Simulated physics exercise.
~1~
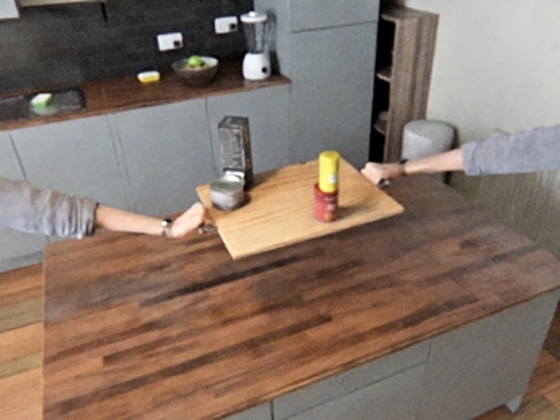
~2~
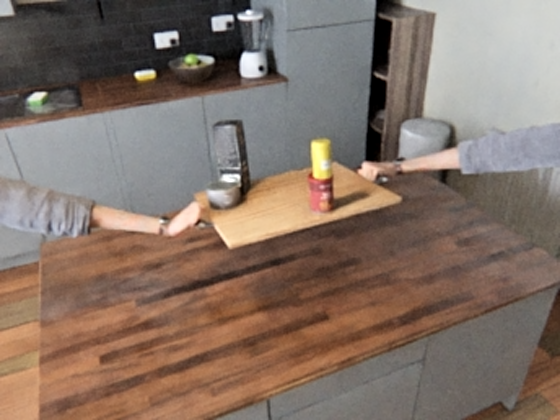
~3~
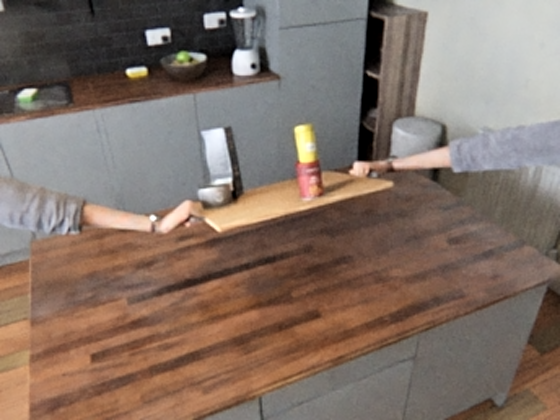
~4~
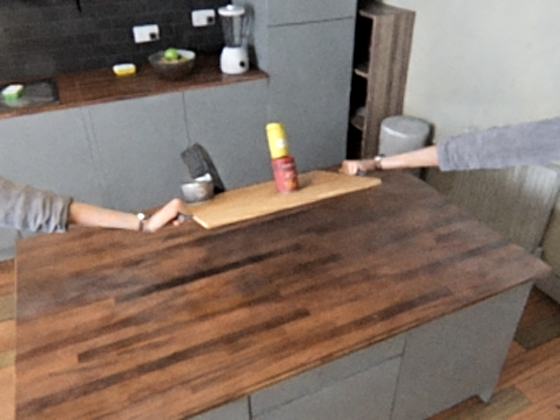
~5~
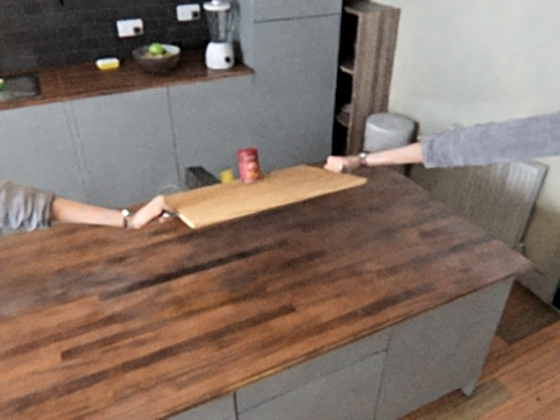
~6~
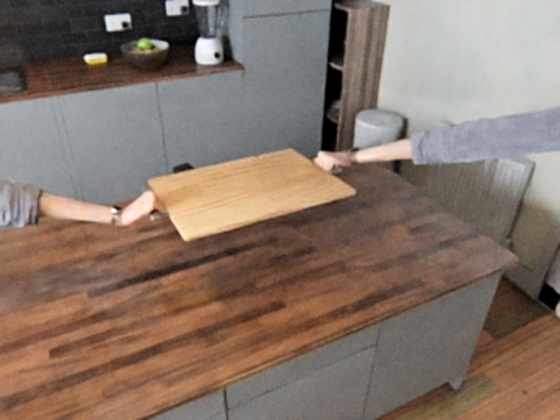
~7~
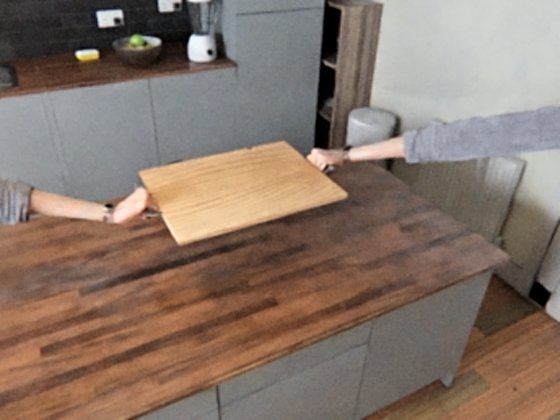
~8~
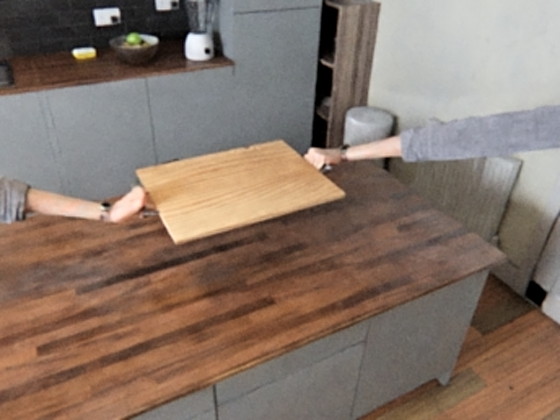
In a kitchen, two hands held a wooden board over a table and tipped its far edge down, so the black carton toppled off, followed by the grey tub, yellow shaker and red tin, before the board was brought back nearly level, empty.
